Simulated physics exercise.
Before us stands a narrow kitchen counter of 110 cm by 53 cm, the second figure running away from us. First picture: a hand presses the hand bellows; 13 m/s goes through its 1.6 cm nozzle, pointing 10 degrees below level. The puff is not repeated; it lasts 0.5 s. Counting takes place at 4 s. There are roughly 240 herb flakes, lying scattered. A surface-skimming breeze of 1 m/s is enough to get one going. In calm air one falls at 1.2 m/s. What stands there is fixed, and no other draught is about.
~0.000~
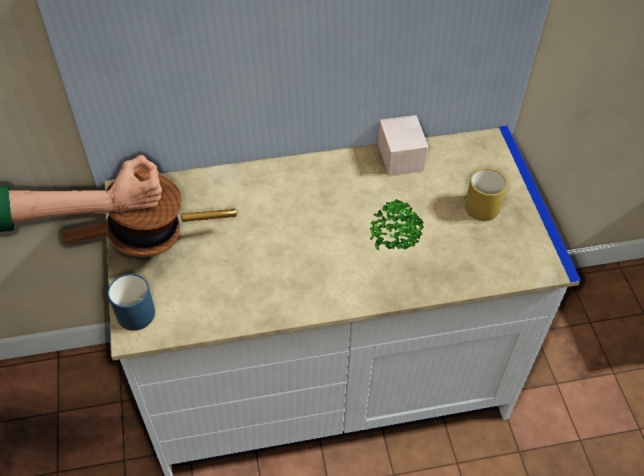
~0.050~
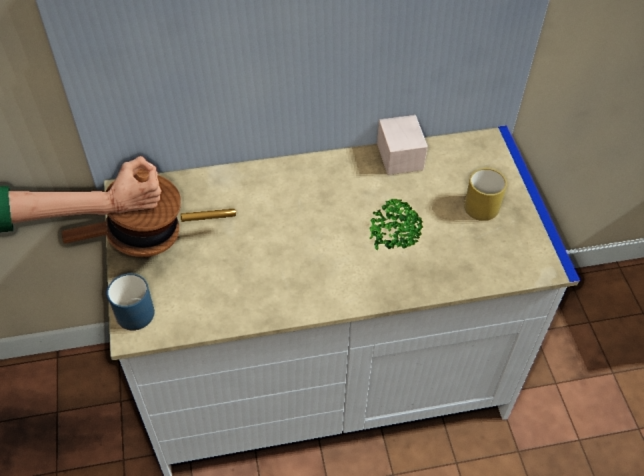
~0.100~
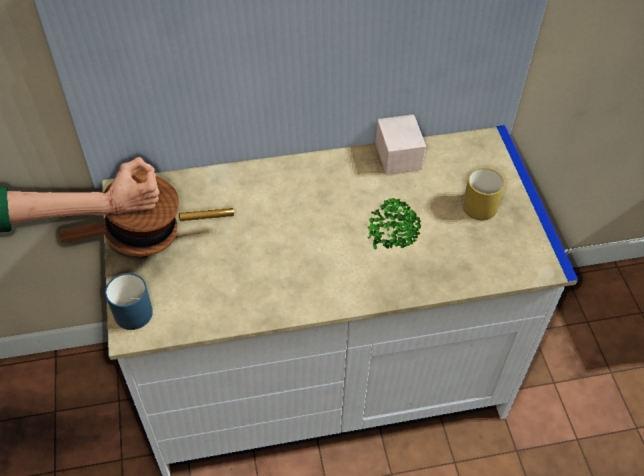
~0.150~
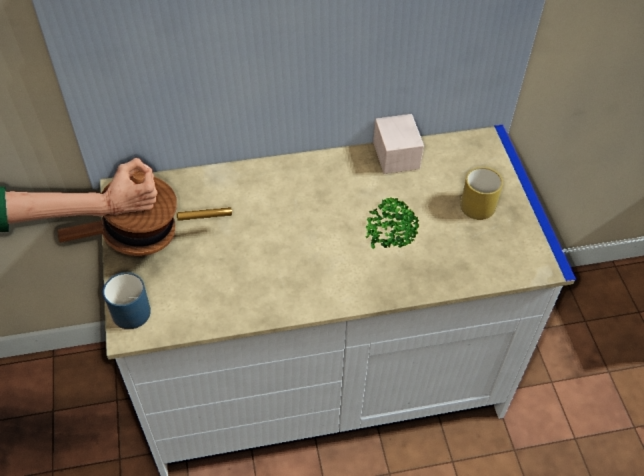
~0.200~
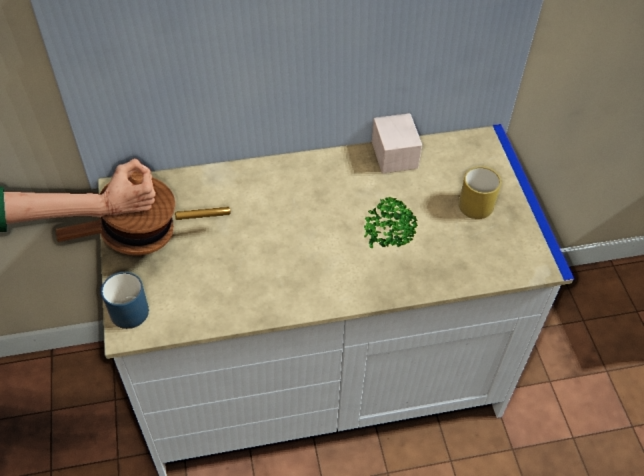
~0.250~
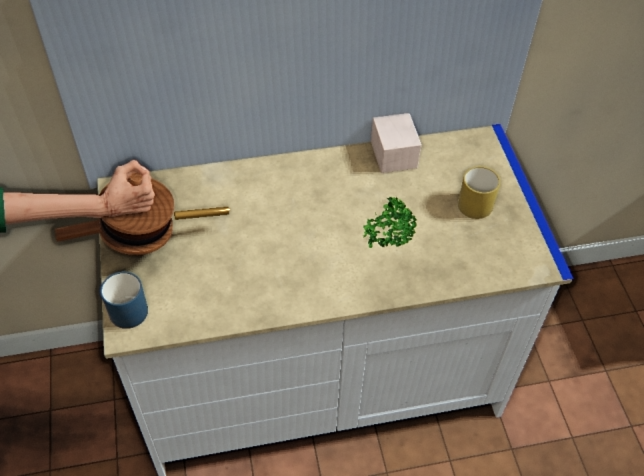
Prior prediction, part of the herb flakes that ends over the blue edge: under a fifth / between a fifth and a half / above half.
Prediction: Less than a fifth.
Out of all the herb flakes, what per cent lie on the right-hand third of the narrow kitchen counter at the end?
Roughly 70 %.
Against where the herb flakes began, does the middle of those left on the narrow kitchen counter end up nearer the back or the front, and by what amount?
It has moved forward by roughly 5 cm.
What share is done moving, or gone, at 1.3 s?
The share is roughly 100 %.
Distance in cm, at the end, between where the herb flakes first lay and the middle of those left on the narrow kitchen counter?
Distance: Approx. 15 cm.
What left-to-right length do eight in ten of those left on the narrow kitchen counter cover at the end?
I'd say close to 20 cm.
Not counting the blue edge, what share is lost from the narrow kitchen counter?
My best guess is roughly 0 %.
After 0.8 s, 96 % are still on the top, 4 % are over the blue edge; the middle of those left on the top is near (458, 224).
After 1.3 s, 96 % are still on the top, 4 % are over the blue edge; the middle of those left on the top is near (459, 223).
After 2.2 s, 96 % are still on the top, 4 % are over the blue edge; the middle of those left on the top is near (459, 223).
After 4.0 s, at the end, 4 % are over the blue edge; the middle of those left on the top is near (459, 223).
